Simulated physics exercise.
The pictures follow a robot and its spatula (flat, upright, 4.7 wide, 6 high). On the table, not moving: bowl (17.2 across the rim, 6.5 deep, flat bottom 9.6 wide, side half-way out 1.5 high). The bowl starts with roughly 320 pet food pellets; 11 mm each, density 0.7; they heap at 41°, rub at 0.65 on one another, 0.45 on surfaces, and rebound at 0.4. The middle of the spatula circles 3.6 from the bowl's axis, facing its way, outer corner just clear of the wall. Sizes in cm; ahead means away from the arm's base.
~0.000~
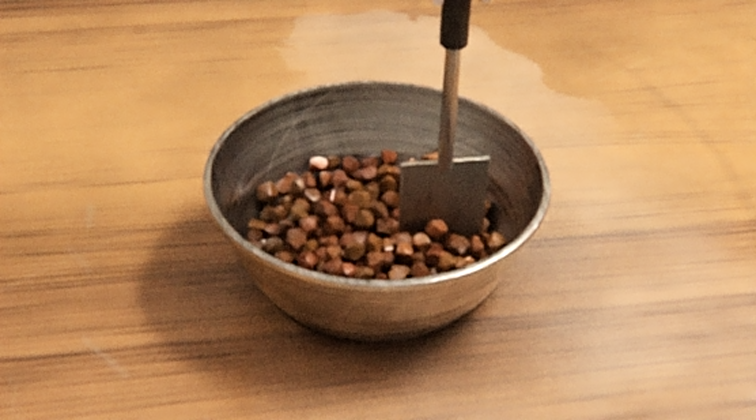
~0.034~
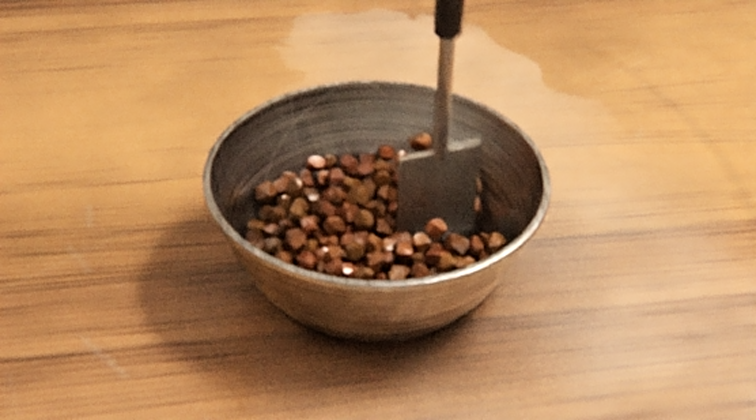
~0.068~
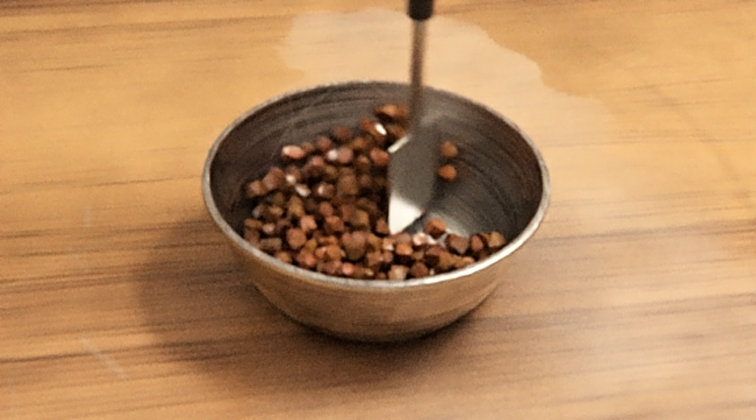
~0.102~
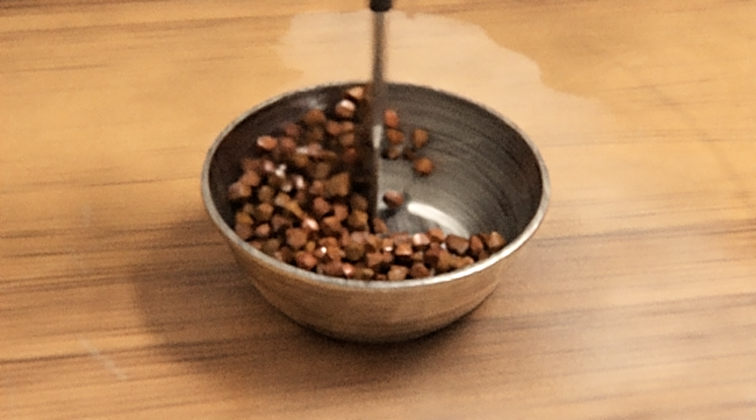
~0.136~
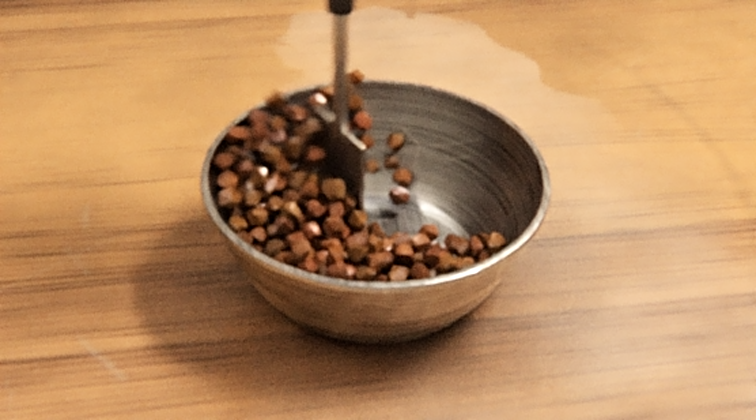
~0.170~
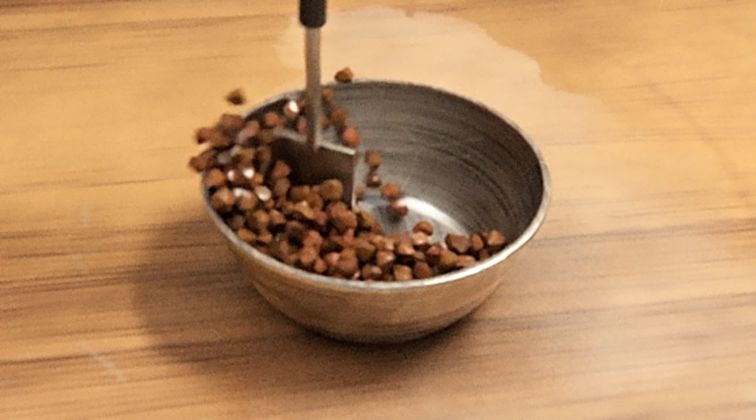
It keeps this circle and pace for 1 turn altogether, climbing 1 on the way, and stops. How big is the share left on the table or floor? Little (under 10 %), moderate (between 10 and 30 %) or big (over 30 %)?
On the table or floor the share is moderate, between 10 and 30 %.
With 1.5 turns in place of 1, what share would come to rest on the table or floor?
In that case some 30 per cent.
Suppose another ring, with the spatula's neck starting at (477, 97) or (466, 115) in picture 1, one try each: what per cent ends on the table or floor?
About 5 and 25 per cent.
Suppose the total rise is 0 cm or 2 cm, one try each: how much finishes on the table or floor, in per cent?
Some 25 and 20 per cent.
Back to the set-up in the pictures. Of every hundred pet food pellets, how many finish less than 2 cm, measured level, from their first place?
Roughly 5 per cent.
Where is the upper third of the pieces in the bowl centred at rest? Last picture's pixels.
Around (420, 177).
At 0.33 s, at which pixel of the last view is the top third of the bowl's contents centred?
At about (472, 231).
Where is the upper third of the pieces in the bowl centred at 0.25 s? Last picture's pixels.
Around (340, 252).
After 0.25 s, 224° round, highest piece 9 above the table; 294 in the bowl, 23 in flight or on the tool.
After 0.33 s, 302° round, highest piece 9 above the table; 274 in the bowl, 20 on the table or floor, 23 in flight or on the tool.
After 0.57 s, 0° round, highest piece 7 above the table; 247 in the bowl, 69 on the table or floor, 1 in flight or on the tool.
After 1.27 s, 0° round, highest piece 6 above the table; 247 in the bowl, 70 on the table or floor.
At rest, 247 in the bowl, 70 on the table or floor. That is 22 % on the table or floor.
